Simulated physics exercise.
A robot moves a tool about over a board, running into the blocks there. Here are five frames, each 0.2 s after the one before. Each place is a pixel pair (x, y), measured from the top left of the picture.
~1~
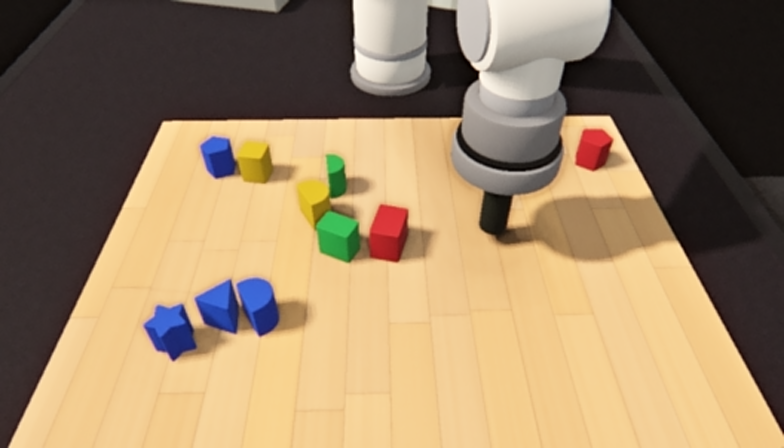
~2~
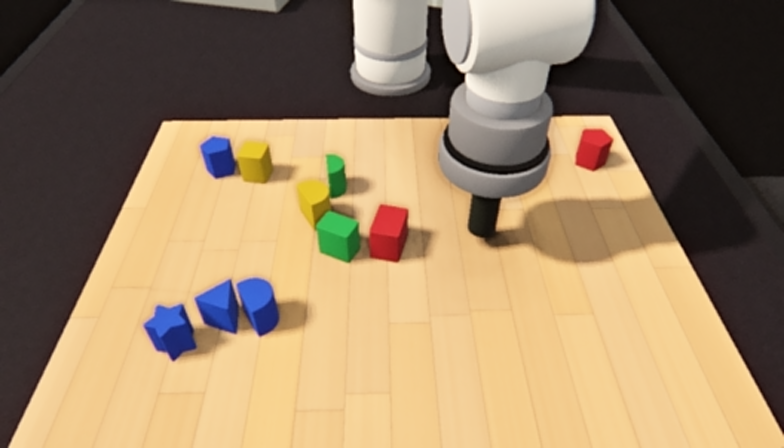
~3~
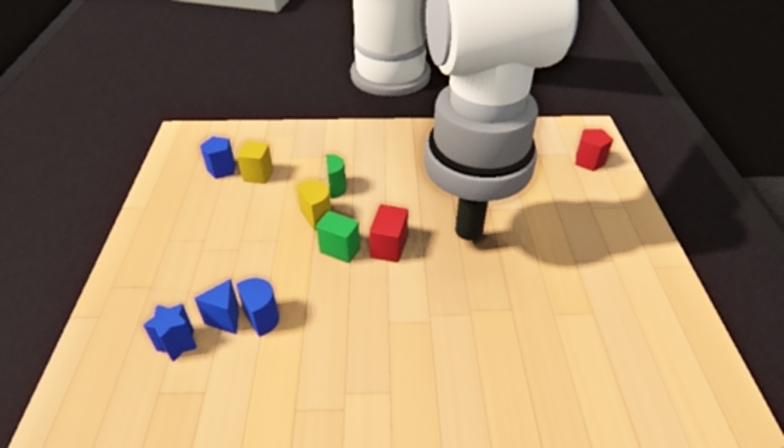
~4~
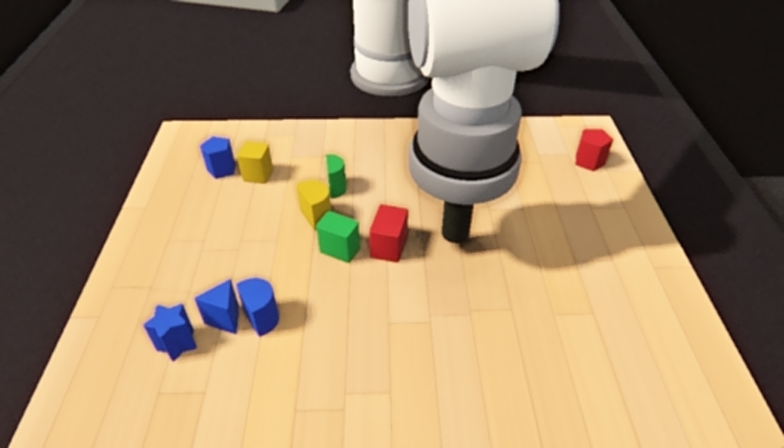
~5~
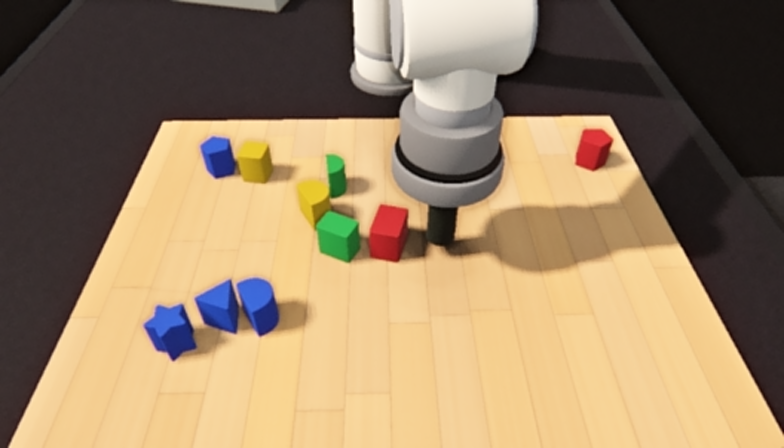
In this clip, a robot arm holding a black cylindrical tool over a wooden board moves steadily left a short distance, bringing the tool close to a red block, while the scattered blue, yellow, green and red blocks stay still.
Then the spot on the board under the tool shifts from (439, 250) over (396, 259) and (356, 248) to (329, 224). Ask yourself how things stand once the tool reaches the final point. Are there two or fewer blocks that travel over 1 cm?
My answer is no.
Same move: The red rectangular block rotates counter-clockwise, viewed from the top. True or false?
That is false.
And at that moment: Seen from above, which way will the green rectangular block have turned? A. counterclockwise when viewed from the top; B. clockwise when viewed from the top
My answer is option A.
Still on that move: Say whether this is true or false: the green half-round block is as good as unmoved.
The claim holds.
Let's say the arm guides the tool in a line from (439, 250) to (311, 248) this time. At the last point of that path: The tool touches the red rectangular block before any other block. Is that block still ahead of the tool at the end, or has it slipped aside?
In front, I predict.
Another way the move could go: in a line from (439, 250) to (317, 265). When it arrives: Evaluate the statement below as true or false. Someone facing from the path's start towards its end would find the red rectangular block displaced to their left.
My answer: False.
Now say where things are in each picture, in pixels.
In the first picture, lower end of the tool (493, 226), tops of blocks, yellow half-round block (314, 190), green half-round block (334, 162), green rectangular block (337, 224), red rectangular block (389, 219).
In the second picture, tool (482, 228), blocks as before.
In the third picture, tool (469, 231), blocks as before.
In the fourth picture, tool (455, 234), blocks as before.
In the fifth picture, tool (441, 237), yellow half-round block (314, 190), green half-round block (334, 162), green rectangular block (337, 224), red rectangular block (389, 219).
The first path, step by step. One third of the way, tool (396, 246); green rectangular block (330, 222), turned 15° anticlockwise; red rectangular block (375, 218), turned 30° clockwise.
Two thirds of the way, tool (354, 235); green rectangular block (319, 218), turned 45° anticlockwise; red rectangular block (357, 201), turned 65° clockwise.
At the end, tool (328, 211); yellow half-round block (306, 184); green half-round block not moved; green rectangular block (302, 215), turned 60° anticlockwise; red rectangular block (354, 188), turned 120° clockwise.
